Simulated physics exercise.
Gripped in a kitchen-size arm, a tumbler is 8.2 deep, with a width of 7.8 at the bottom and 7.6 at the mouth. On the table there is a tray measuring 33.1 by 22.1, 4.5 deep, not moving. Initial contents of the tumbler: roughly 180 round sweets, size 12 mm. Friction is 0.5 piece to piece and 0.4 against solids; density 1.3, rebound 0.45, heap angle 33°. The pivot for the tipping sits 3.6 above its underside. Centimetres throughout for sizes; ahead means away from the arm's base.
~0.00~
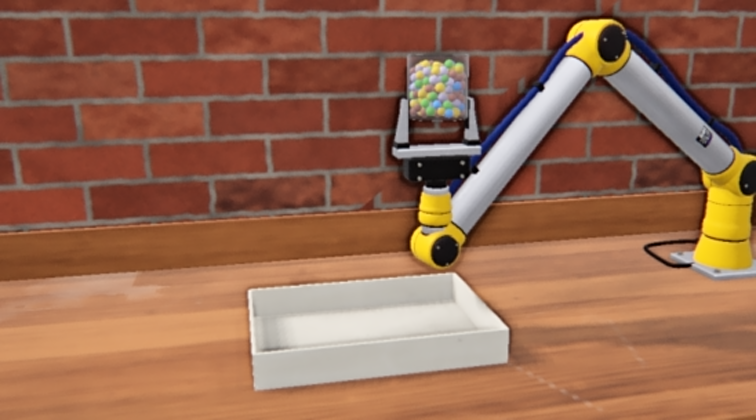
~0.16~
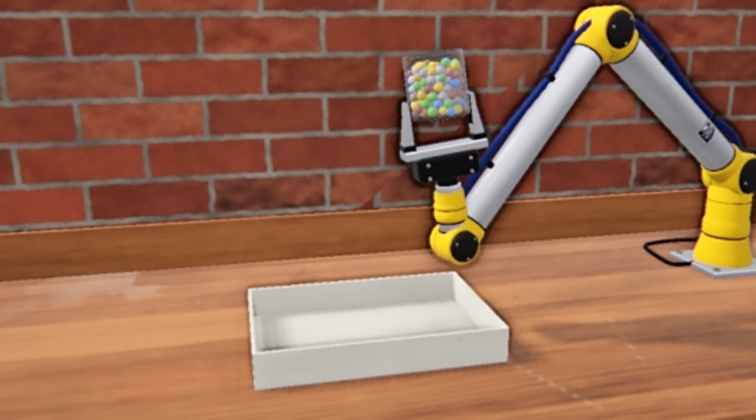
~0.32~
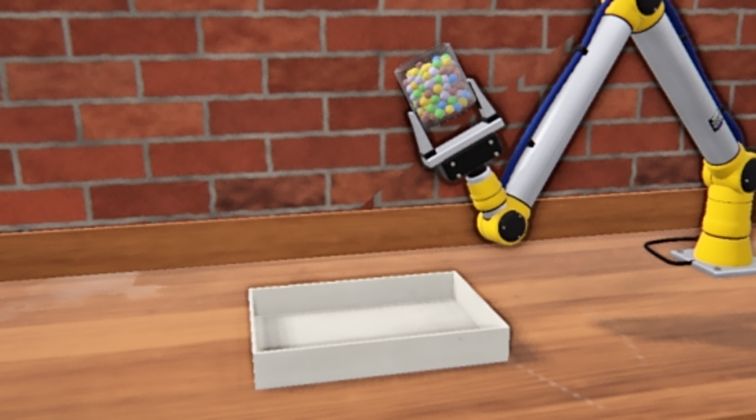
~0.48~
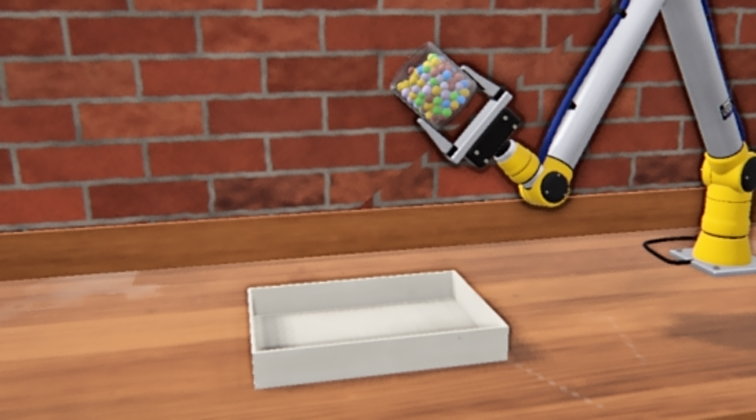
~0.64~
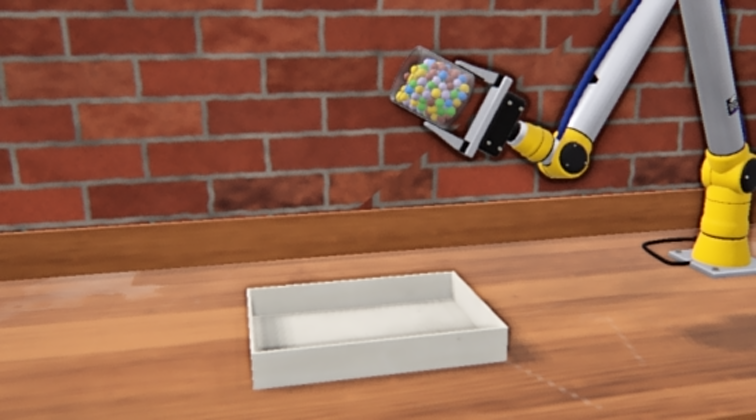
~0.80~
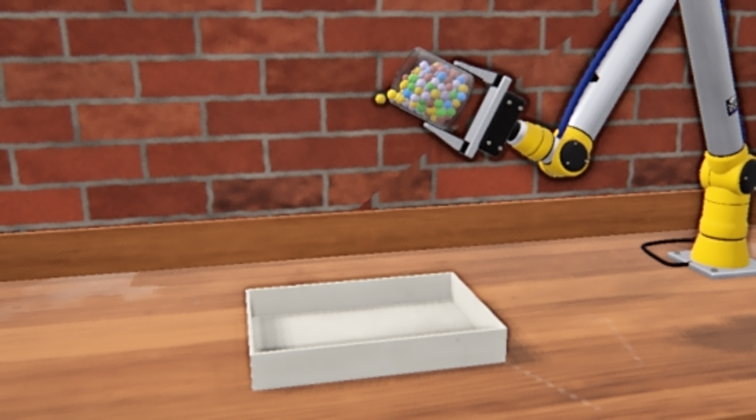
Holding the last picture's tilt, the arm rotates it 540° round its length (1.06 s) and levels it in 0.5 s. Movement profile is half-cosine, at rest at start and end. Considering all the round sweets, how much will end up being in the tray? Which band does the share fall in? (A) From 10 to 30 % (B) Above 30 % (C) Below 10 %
Answer: C.
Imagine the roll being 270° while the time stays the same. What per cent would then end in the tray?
Roughly 5 %.
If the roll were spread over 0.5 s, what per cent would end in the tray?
Then: Approx. 5 %.
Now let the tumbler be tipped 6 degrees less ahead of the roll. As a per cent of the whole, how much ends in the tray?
0 percent or so.
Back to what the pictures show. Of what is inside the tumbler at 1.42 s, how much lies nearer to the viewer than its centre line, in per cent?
Close to 50 % of them.
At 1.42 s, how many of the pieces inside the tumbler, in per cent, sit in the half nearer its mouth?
My estimate is some 45 per cent.
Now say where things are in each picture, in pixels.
In the first picture, tumbler middle at (438, 88), upright; upper third of the load around (440, 74), from x 415 to 460, top at y 65; 182 in the tumbler.
In the second picture, tumbler middle at (436, 87), tipped 8°; upper third of the load around (438, 73), from x 410 to 465, top at y 65.
In the third picture, tumbler middle at (436, 87), tipped 27°; upper third of the load around (437, 73), from x 405 to 465, top at y 60.
In the fourth picture, tumbler middle at (434, 87), tipped 49°; upper third of the load around (435, 74), from x 400 to 465, top at y 60.
In the fifth picture, tumbler middle at (433, 88), tipped 62°; upper third of the load around (434, 77), from x 400 to 465, top at y 65.
In the sixth picture, tumbler middle at (432, 89), tipped 63°; upper third of the load around (435, 78), from x 380 to 465, top at y 65; 181 in the tumbler, 1 in flight or on a rim.
After 1.42 s, tipped 63°, highest piece 40 above the table; 177 in the tumbler, 4 in the tray, 1 in flight or on a rim.
After 2.05 s, tipped 43°, highest piece 39 above the table; 172 in the tumbler, 9 in the tray, 1 in flight or on a rim.
After 2.56 s, upright, highest piece 40 above the table; 172 in the tumbler, 10 in the tray.
After 3.26 s, upright, highest piece 40 above the table; 172 in the tumbler, 10 in the tray.
At rest, 172 in the tumbler, 10 in the tray. That is 5 % in the tray.
